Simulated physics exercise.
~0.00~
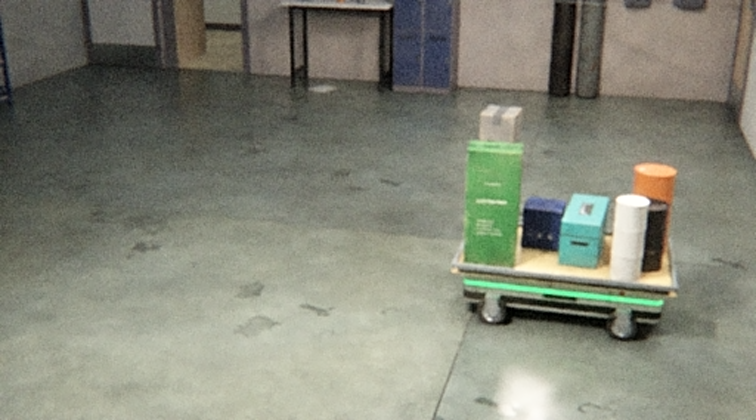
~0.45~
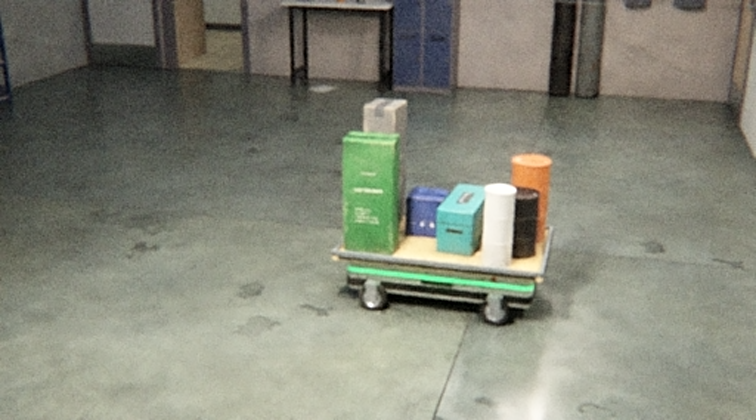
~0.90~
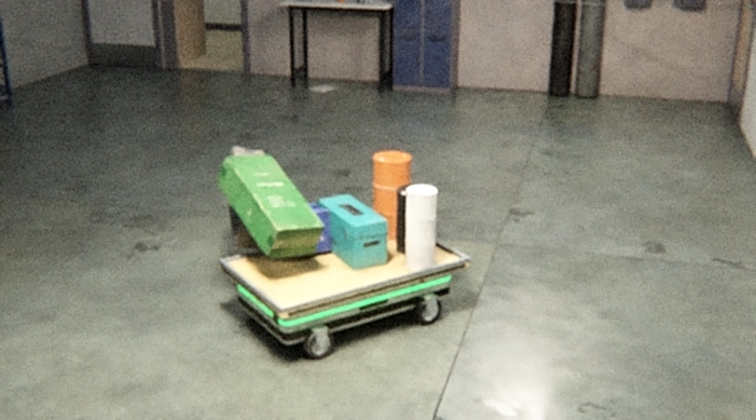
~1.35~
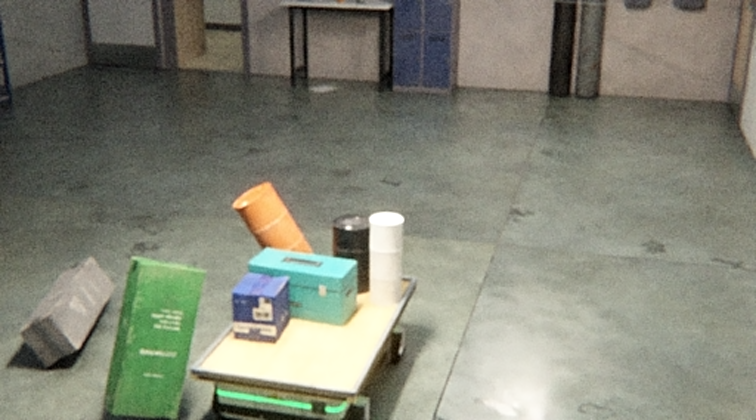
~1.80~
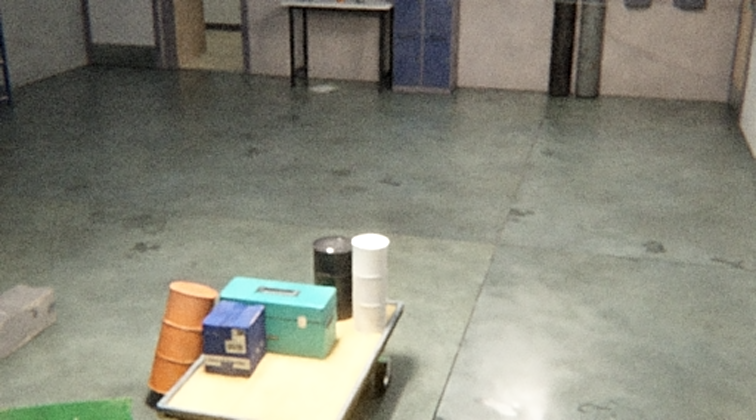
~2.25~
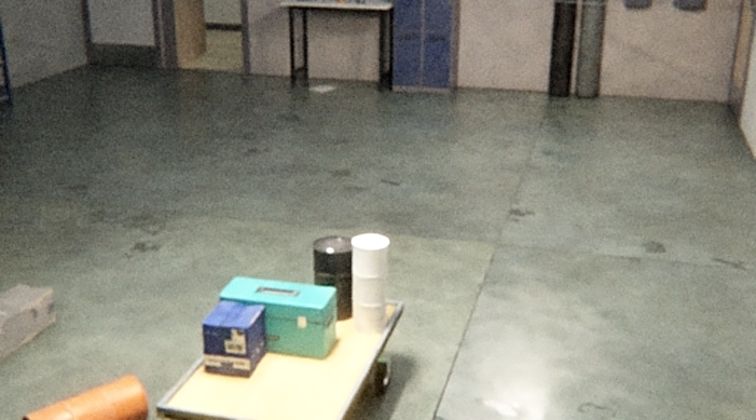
The footage shows a loaded cart rolling left across a floor and turning toward the viewer as the green box and grey box topple off, followed by the orange canister, before it stops with the blue parcel, turquoise toolbox, black canister and white canister still aboard.
